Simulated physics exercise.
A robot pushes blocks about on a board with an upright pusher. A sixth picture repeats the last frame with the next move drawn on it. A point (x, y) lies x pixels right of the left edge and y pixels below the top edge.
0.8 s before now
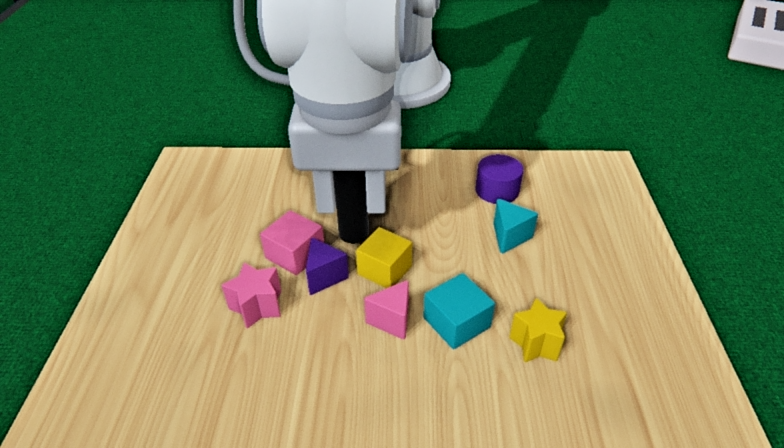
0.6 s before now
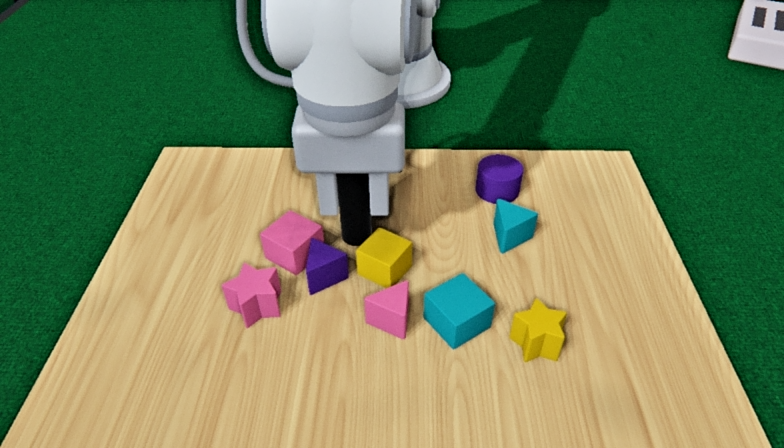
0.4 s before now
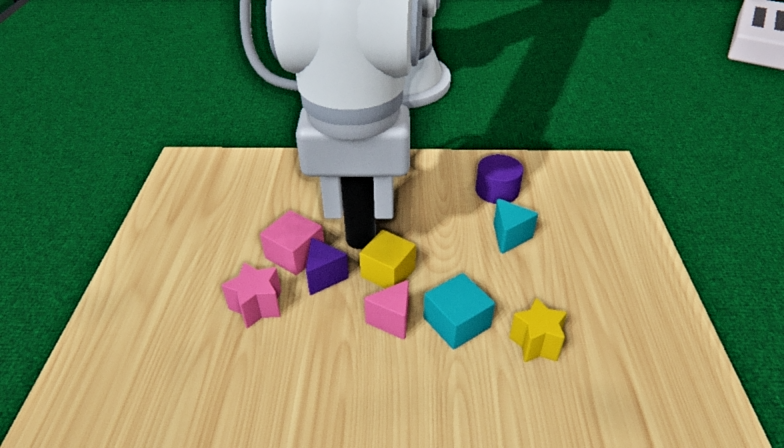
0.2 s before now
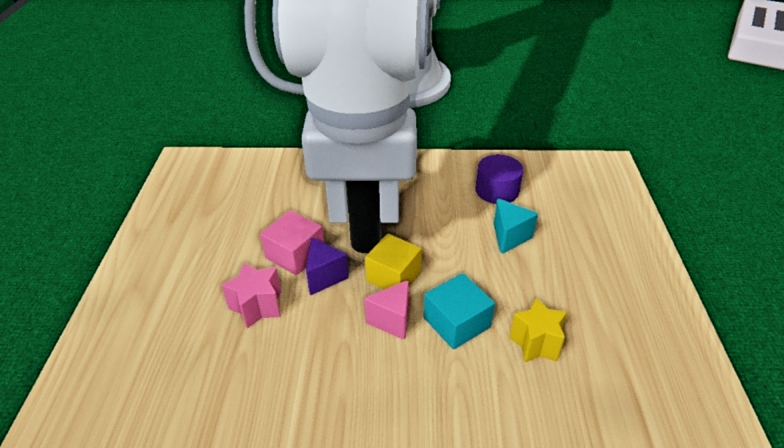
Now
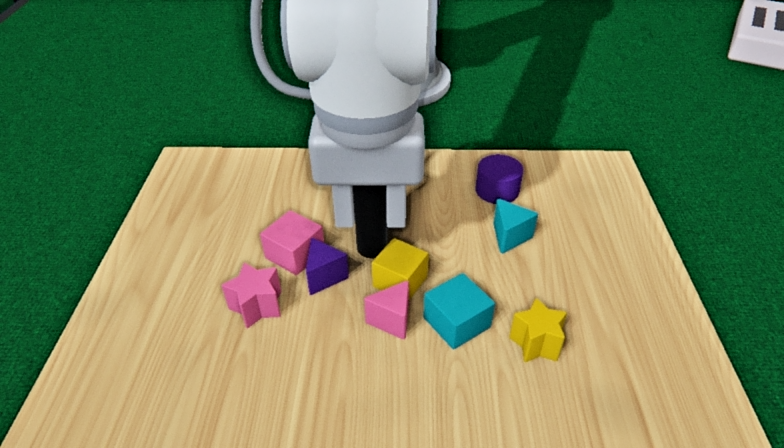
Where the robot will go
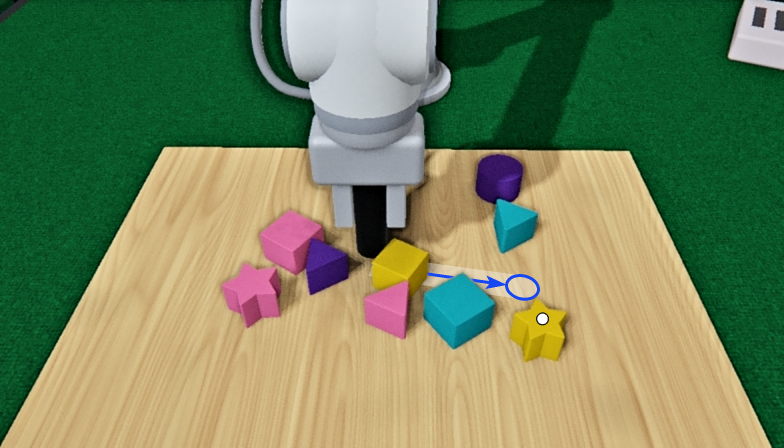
In the video, a robot arm with a black upright pusher nudges a yellow cube slightly right and toward the viewer on a wooden board, while the surrounding pink, purple, turquoise and yellow blocks stay still.
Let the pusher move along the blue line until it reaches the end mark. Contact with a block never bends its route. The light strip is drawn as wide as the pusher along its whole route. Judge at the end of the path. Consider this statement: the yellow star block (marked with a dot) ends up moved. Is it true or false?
False - the claim does not hold.
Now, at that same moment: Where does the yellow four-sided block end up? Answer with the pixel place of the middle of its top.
The point I'd pick in the picture is (482, 285).
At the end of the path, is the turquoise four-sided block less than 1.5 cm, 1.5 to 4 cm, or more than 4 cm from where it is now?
Displaced 1.5 to 4 cm.
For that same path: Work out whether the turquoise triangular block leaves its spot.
It barely shifts, if at all.
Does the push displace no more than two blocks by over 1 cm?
It seems so.
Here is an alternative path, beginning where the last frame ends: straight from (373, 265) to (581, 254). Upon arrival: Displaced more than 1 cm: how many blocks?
The answer will be two.
Path on the board, straight from (373, 265) to (522, 287); the dot is on the yellow star block.
What follows on the original path. One third of the way, pusher (424, 256); yellow four-sided block (443, 273), turned 35° clockwise; turquoise four-sided block (468, 305), turned 15° clockwise.
Two thirds of the way, pusher (474, 263); yellow four-sided block (480, 284), turned 65° clockwise; turquoise four-sided block (484, 322), turned 45° clockwise.
At the end, pusher (526, 270); yellow four-sided block (482, 285), turned 70° clockwise; turquoise four-sided block (484, 323), turned 45° clockwise; turquoise triangular block in place; yellow star block in place.
